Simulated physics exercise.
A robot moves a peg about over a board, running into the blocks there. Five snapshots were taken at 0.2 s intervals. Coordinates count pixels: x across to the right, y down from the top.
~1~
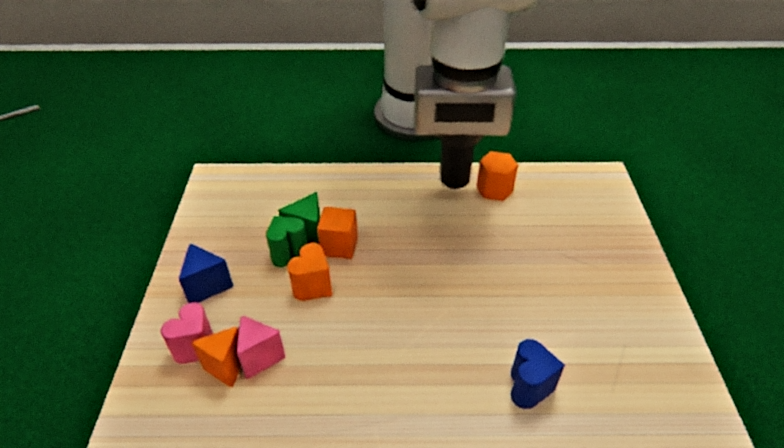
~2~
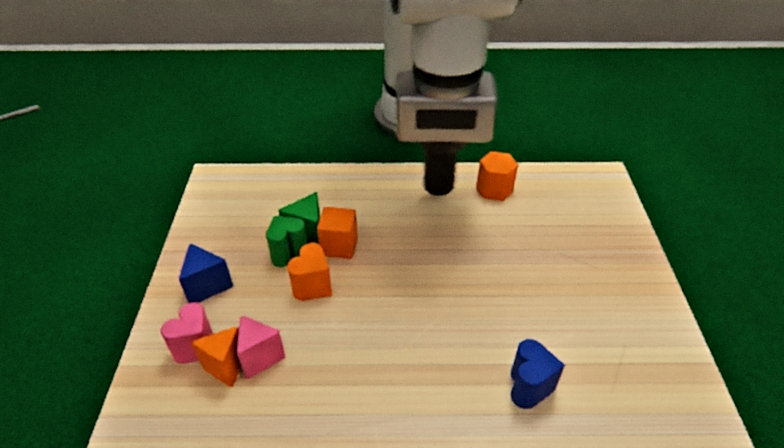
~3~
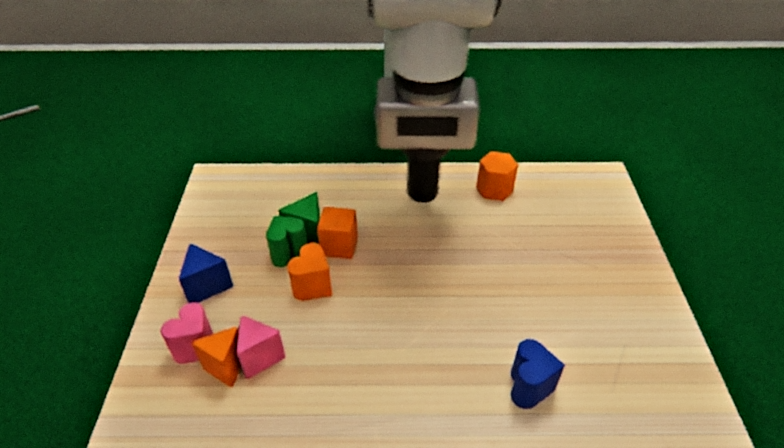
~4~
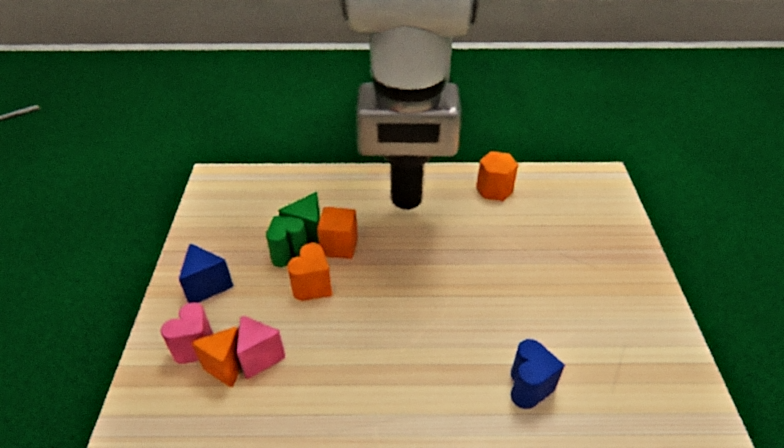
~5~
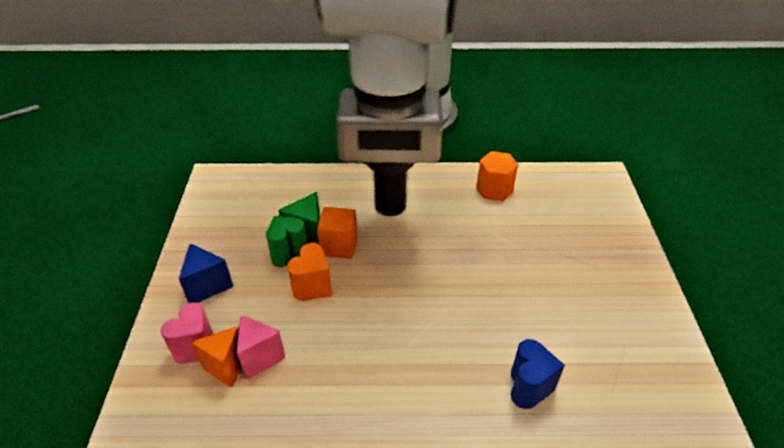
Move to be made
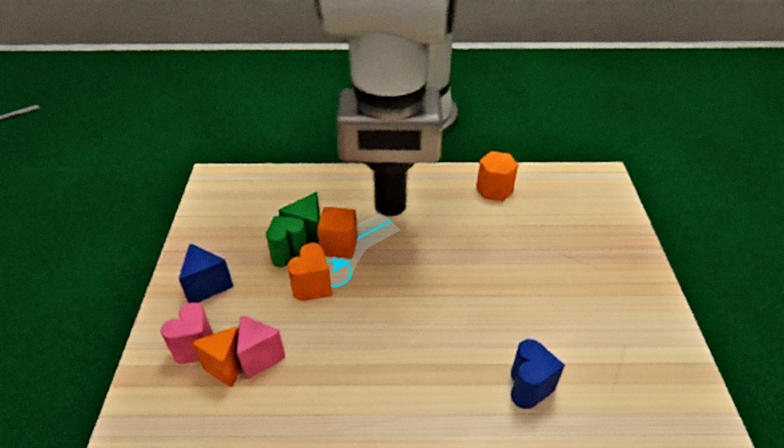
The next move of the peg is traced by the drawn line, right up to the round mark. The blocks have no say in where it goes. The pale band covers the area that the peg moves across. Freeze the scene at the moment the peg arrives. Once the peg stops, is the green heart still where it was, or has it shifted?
Somewhere new.
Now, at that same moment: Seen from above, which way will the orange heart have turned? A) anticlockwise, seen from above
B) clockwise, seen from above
A: Anticlockwise, seen from above.
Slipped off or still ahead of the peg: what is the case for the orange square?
Beside or behind.
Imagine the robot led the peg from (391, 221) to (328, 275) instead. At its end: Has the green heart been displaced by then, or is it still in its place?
Shifted out of place.
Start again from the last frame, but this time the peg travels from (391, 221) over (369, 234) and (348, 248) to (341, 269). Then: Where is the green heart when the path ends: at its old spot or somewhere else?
The answer is that it is displaced.
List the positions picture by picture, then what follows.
Peg tip (455, 180); block tops, green heart (283, 226); green three-sided block (304, 207); orange heart (309, 260); orange square (337, 218), in the first frame.
Peg (439, 187); blocks unchanged, in the second frame.
Peg (423, 194); blocks unchanged, in the third frame.
Peg (407, 200); blocks unchanged, in the fourth frame.
Peg (391, 207); green heart (283, 226); green three-sided block (304, 207); orange heart (309, 260); orange square (337, 218), in the fifth frame.
Path on the board, from (391, 221) through (367, 234) and (347, 251) to (334, 273).
What follows on the original path. One third of the way, peg (366, 219); orange square (331, 222).
Two thirds of the way, peg (345, 237); green heart (266, 231), turned 20° anticlockwise; green three-sided block (292, 208), turned 35° clockwise; orange heart (303, 266), turned 25° anticlockwise; orange square (304, 232), turned 30° clockwise.
At the end, peg (332, 259); green heart (264, 229), turned 30° anticlockwise; green three-sided block (292, 208), turned 40° clockwise; orange heart (299, 269), turned 45° anticlockwise; orange square (294, 241), turned 75° clockwise.
